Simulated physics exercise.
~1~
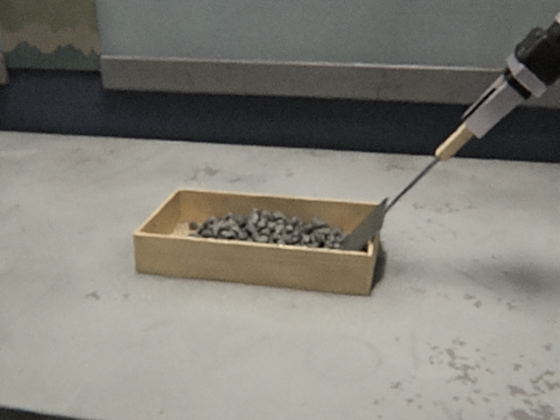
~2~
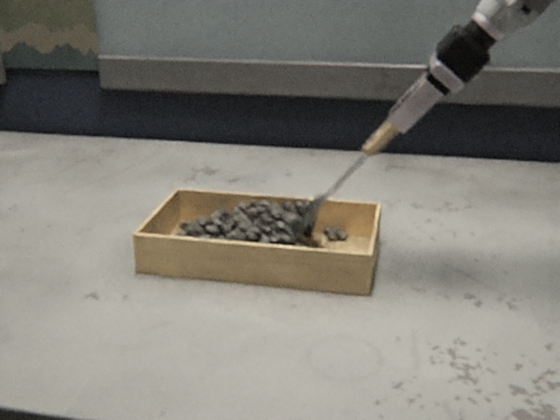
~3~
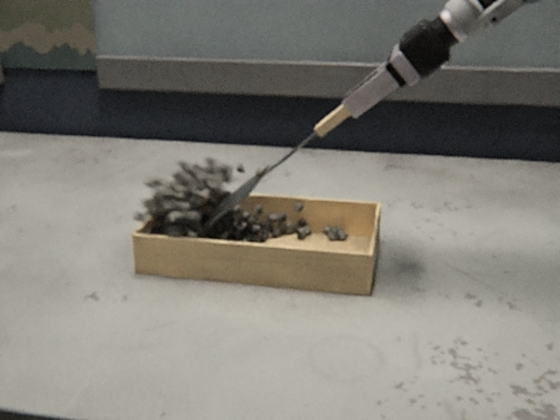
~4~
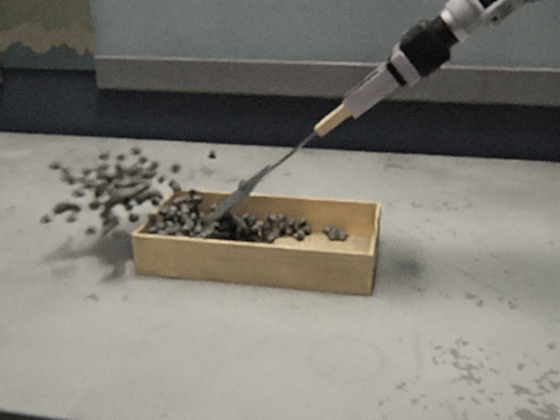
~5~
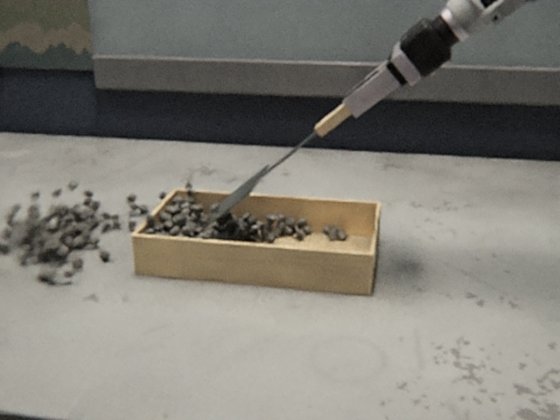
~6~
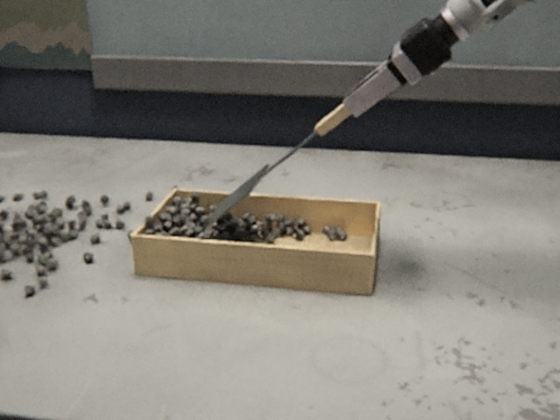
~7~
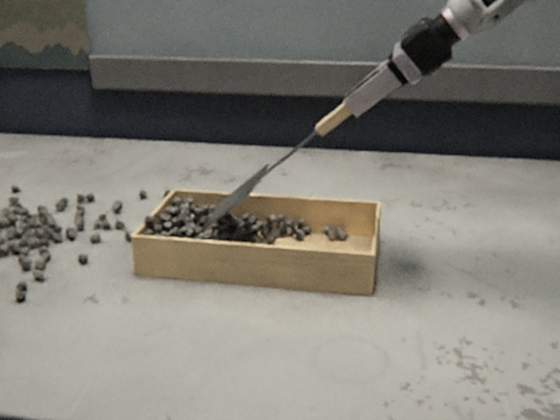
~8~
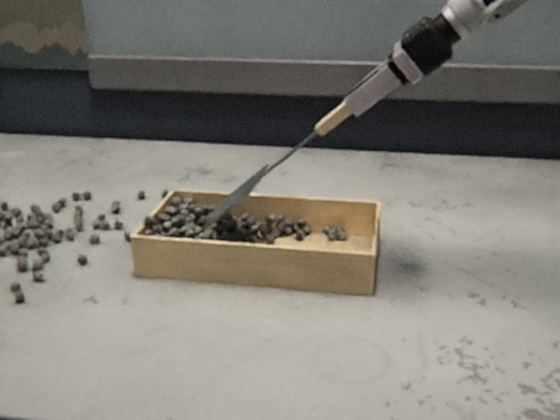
In this clip, a robot arm sweeps a turner leftward through dark pebbles in a shallow wooden tray, flinging many over the left end. The turner stops in the tray as the thrown pebbles lie scattered across the table, with the others left inside.
